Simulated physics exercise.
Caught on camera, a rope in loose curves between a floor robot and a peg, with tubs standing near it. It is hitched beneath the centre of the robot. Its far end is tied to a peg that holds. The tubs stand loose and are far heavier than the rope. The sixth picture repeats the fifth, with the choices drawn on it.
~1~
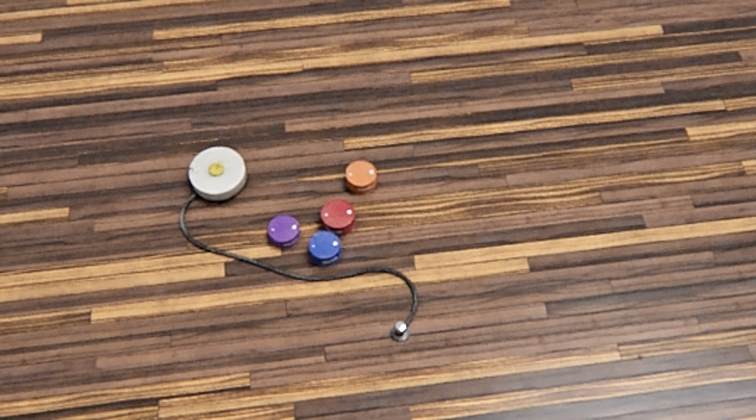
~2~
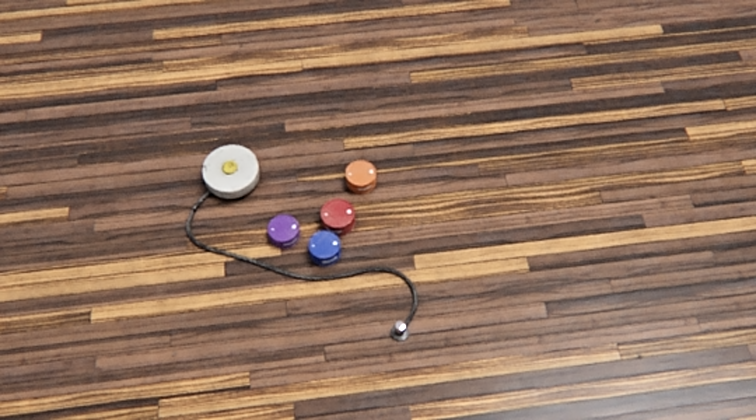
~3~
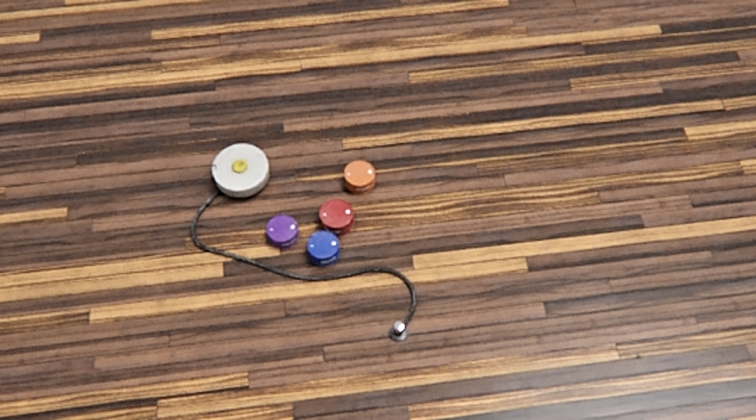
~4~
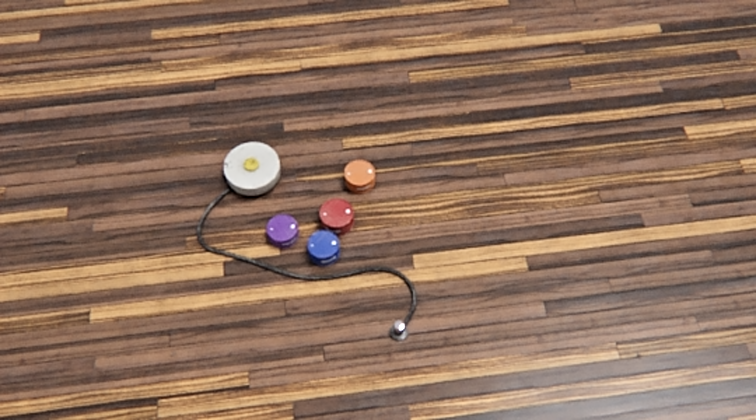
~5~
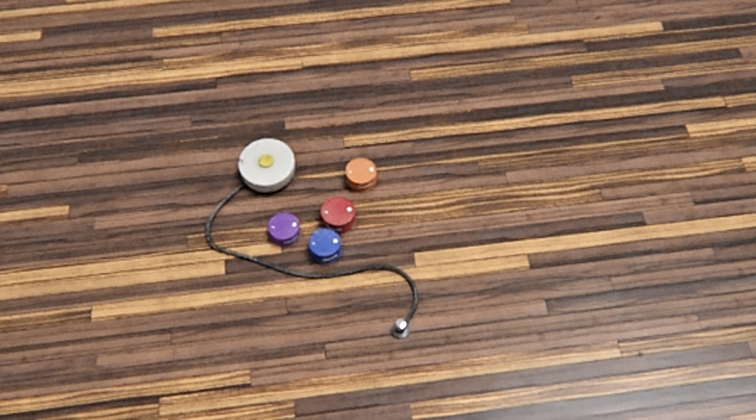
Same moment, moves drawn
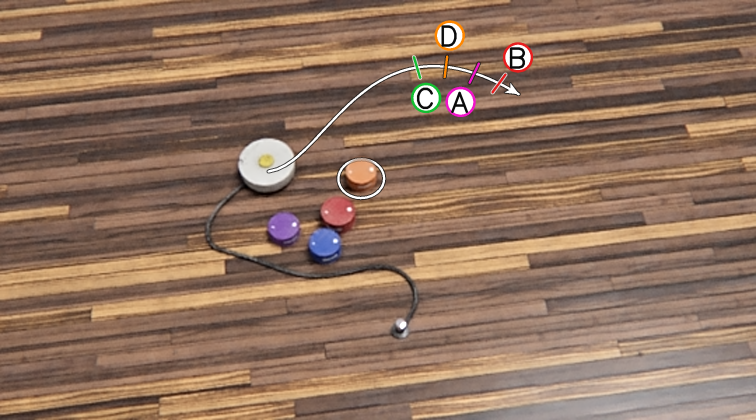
On a wooden floor, a white disc slides slightly right, trailing a cord near coloured tubs.
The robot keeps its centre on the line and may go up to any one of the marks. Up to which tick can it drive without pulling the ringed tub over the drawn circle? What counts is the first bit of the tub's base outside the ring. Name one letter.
No farther than D.
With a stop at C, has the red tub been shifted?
Yes.
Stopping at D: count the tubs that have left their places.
Three.
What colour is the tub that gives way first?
The purple one.
On the marked copy, A at (474, 73); B at (499, 83); C at (417, 67); D at (446, 67); the ring at (361, 178); the route from (269, 171) via (380, 81) to (519, 94).
Taking D. A third of the way, robot (328, 120); orange tub (361, 175).
Two thirds of the way, robot (383, 73); purple tub (302, 225); orange tub (361, 175).
When it is over, robot (447, 61); purple tub (349, 215); red tub (380, 207); blue tub (357, 240); orange tub (362, 175); the orange tub is still in its ring.
As for the rest, A drags the ringed tub to (378, 180); B drags the ringed tub to (383, 182); C is safe but short.
